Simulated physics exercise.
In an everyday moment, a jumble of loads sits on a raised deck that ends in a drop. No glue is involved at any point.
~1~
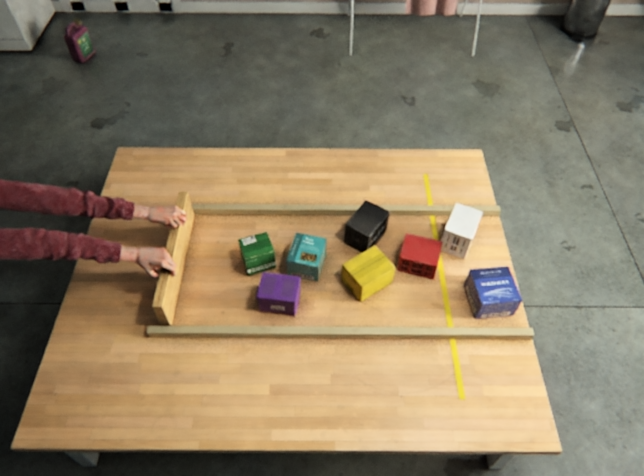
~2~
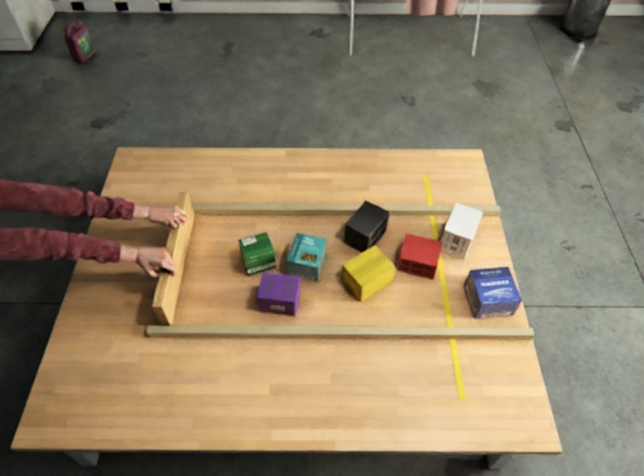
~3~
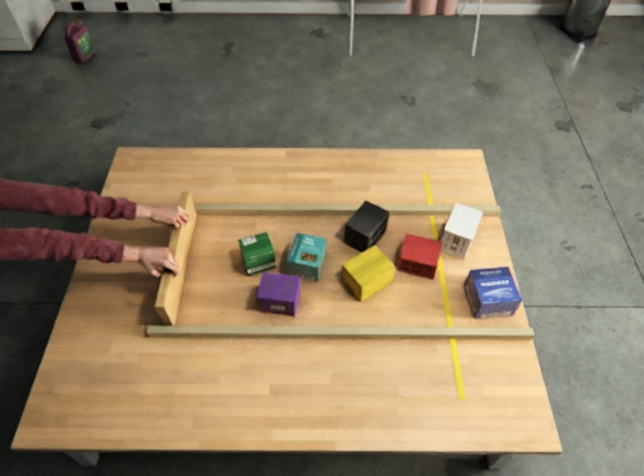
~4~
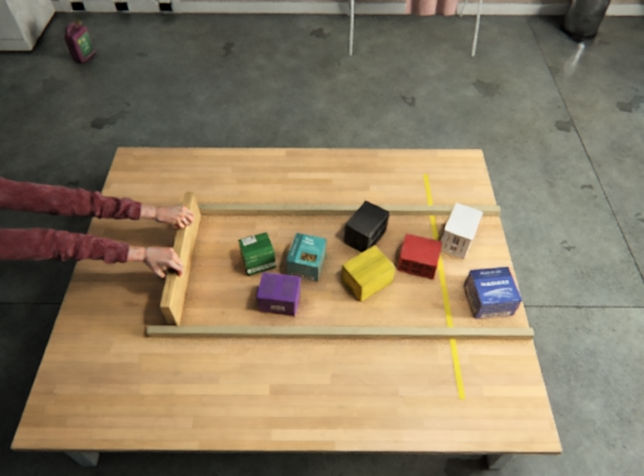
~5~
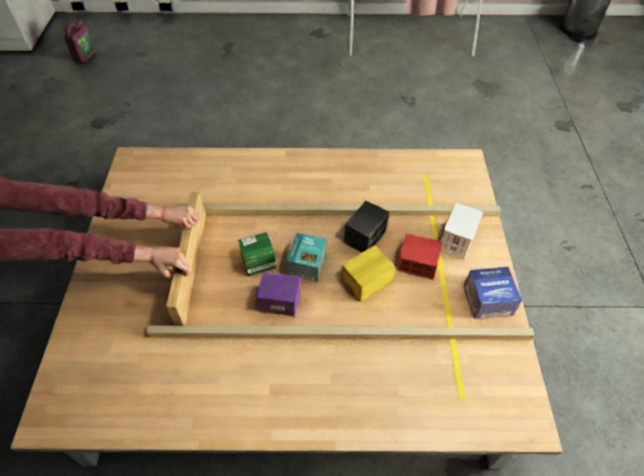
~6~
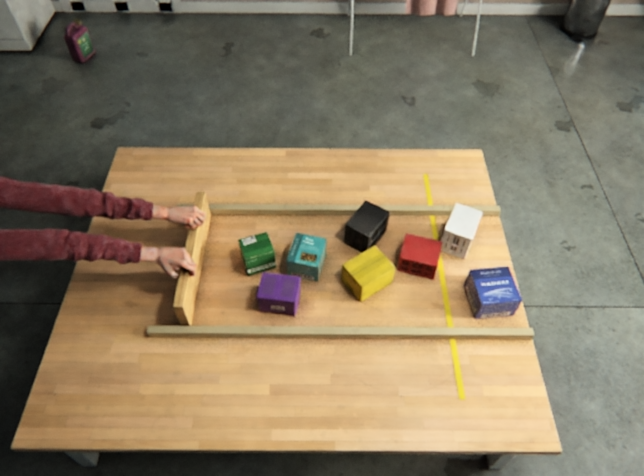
Wooden plank edging slightly right between two rails, pushed by two hands, while the coloured boxes on the table stay still.
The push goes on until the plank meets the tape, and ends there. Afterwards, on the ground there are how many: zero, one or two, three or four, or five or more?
On the ground there are one or two.
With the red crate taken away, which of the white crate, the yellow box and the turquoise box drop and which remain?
I'd say the white crate stays up there, the yellow box heads down and the turquoise box stays up there.
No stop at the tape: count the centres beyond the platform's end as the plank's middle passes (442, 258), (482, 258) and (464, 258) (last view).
In order of the places given, that's 2, 5 and 3.
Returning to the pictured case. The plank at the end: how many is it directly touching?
That makes 3.
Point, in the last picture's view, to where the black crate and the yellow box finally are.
First (451, 223), then (510, 302).
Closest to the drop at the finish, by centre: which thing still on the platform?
Foremost: The yellow box.
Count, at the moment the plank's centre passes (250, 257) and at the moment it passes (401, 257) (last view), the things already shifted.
In order, the tallies are 1 and 8.
Soon after, none off yet; blue box at rest near (492, 293); white crate at rest near (460, 231); red crate moving near (422, 256).
At rest, the number that fall off is one or two; fallen, red crate and blue box.
